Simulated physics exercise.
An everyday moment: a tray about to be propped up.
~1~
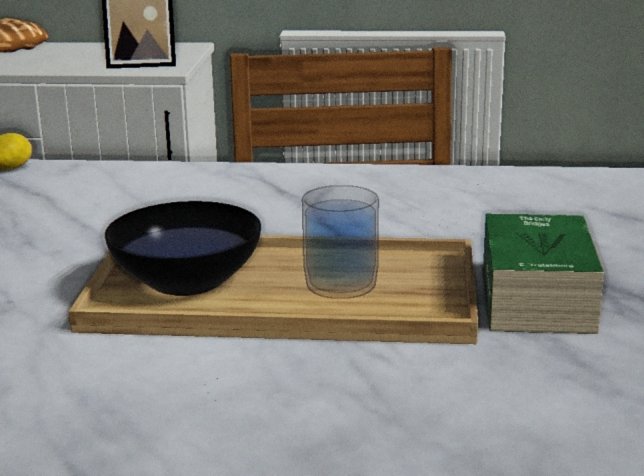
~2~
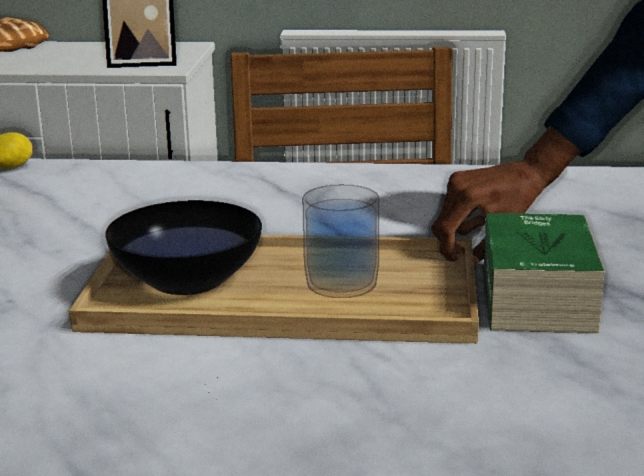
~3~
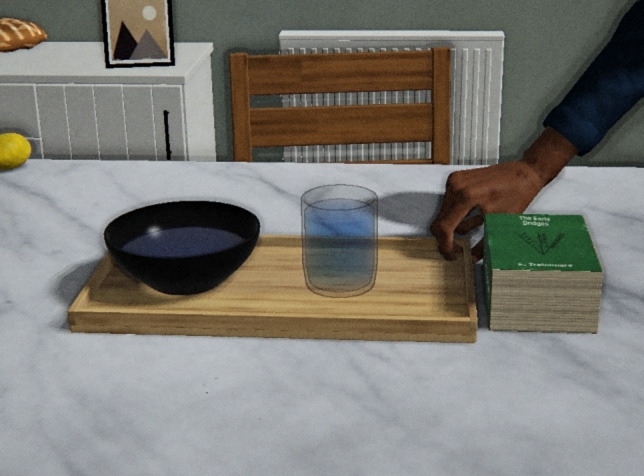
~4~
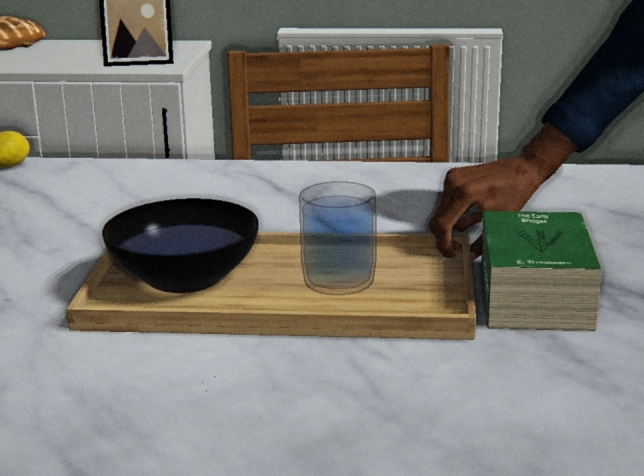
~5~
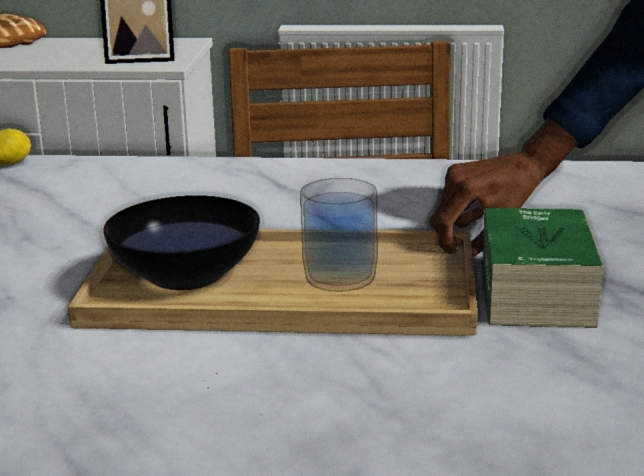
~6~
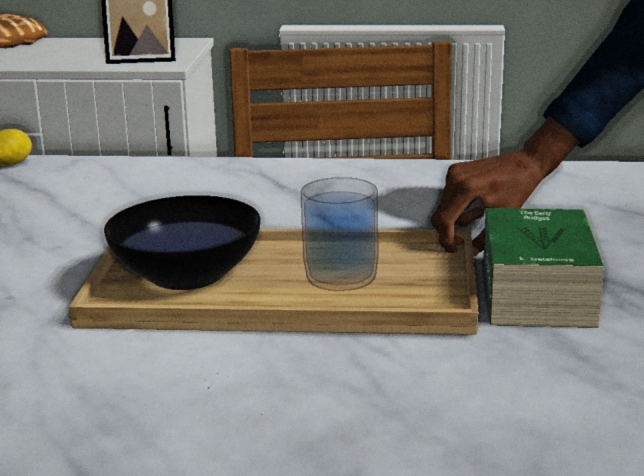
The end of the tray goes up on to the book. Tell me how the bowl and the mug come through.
On the left the bowl holds, on the right the mug holds.
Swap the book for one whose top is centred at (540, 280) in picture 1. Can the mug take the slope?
Then: Keeps it in.
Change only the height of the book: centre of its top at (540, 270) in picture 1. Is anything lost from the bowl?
My call: Is safe.
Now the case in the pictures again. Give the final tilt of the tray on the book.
Roughly 11°.
A moment on, the tray slopes by about 6°; bowl, all is still inside; mug, all is still inside.
Further on, the tray slopes by about 12°; bowl, all is still inside; mug, all is still inside.
When it is over, the tray slopes by about 11°, resting on the book; bowl, all is still inside; mug, all is still inside.
